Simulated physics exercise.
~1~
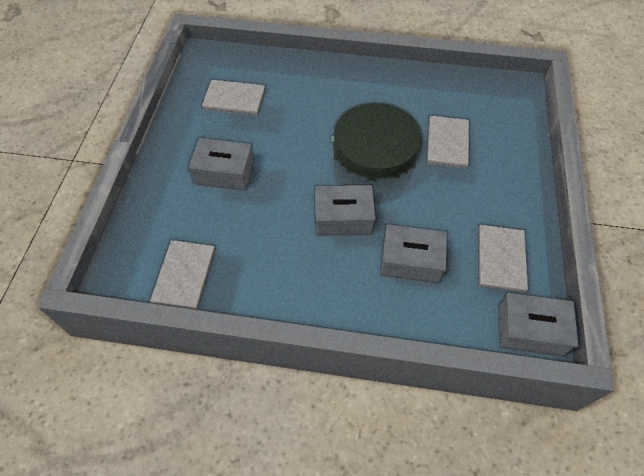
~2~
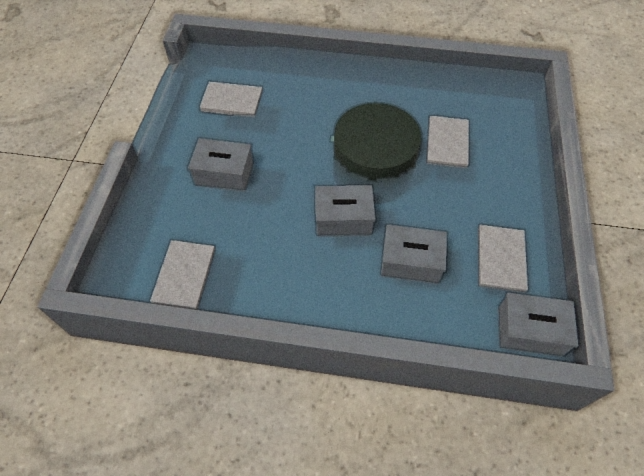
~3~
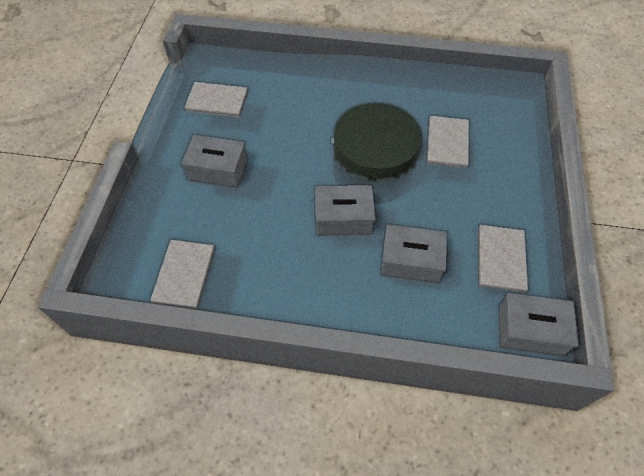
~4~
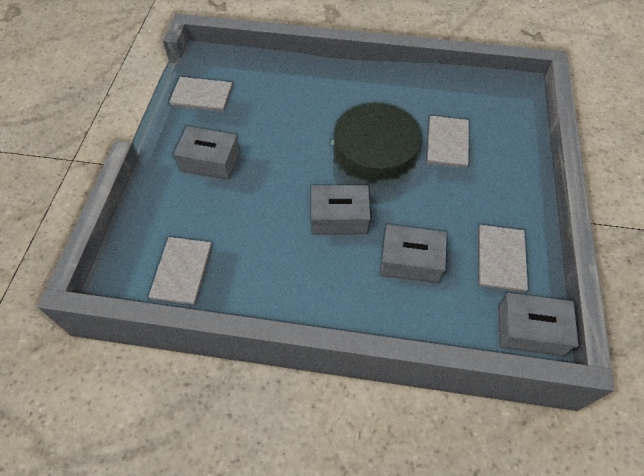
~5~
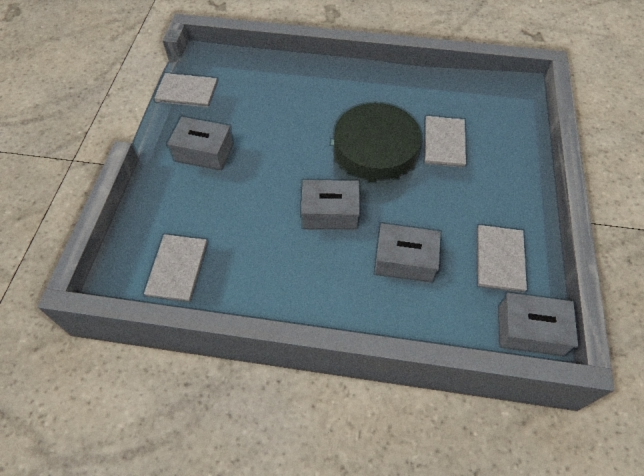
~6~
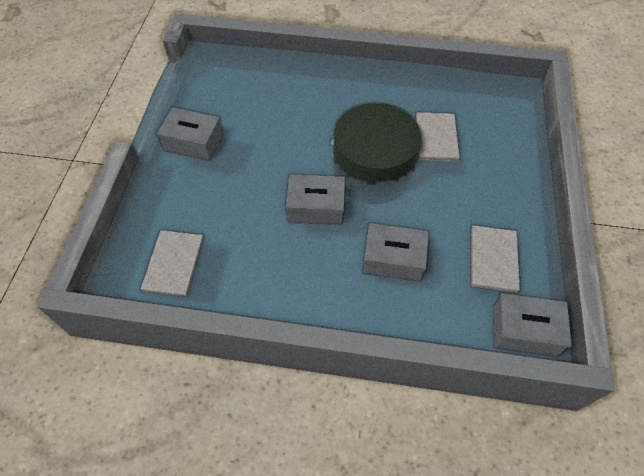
Grey boxes and pale slabs drift leftward in a pool after its left wall opens.
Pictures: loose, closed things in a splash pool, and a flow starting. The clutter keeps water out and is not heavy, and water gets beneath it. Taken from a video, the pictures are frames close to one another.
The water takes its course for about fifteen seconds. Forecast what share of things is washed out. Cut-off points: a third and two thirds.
A third to two thirds.
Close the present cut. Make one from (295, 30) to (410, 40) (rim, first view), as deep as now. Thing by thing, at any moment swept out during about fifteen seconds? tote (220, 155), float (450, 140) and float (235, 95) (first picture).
Taking them in turn, the first is flushed away, the second is flushed away and the third is flushed away.
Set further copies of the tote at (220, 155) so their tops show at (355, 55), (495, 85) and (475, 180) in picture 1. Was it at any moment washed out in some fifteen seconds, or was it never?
Per object, in the order given: Exits at some point / never exits / never exits.
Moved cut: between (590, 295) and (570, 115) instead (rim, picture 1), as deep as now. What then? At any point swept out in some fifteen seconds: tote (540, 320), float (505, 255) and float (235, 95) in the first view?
Outcome by item: Exited / exited / retained.
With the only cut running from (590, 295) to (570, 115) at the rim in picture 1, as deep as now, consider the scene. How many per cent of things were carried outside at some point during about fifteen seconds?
Share reached: 60 %.
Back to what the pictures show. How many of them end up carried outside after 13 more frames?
That gives 2.
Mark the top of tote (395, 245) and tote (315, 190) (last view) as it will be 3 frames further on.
The first top is near (366, 242) and the second near (281, 177).
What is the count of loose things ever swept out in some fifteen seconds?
The total here is 3.
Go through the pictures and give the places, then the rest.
In the first picture, a tote at (220, 156) floats; a tote at (345, 203), afloat; 0 of 8 have shifted.
In the second picture, a tote at (220, 156) floats; a tote at (345, 203), afloat; 0 of 8 have shifted.
In the third picture, a tote at (213, 153) floats, close to its start; a tote at (345, 203), afloat; 2 of 8 have shifted.
In the fourth picture, a tote at (206, 145) floats, close to its start; a tote at (340, 202) floats, close to its start; 2 of 8 have shifted.
In the fifth picture, a tote at (199, 135), afloat, close to its start; a tote at (331, 197) floats, close to its start; 4 of 8 have shifted.
In the sixth picture, a tote at (188, 125) floats, a stride from its start; a tote at (316, 192) floats, close to its start; 6 of 8 have shifted.
A moment on, 2 of 8 are out; 6 afloat.
Next, 2 of 8 are out; 6 afloat.
Later, 2 of 8 are out; 6 afloat.
In the end, 3 of 8 are out; 5 afloat.
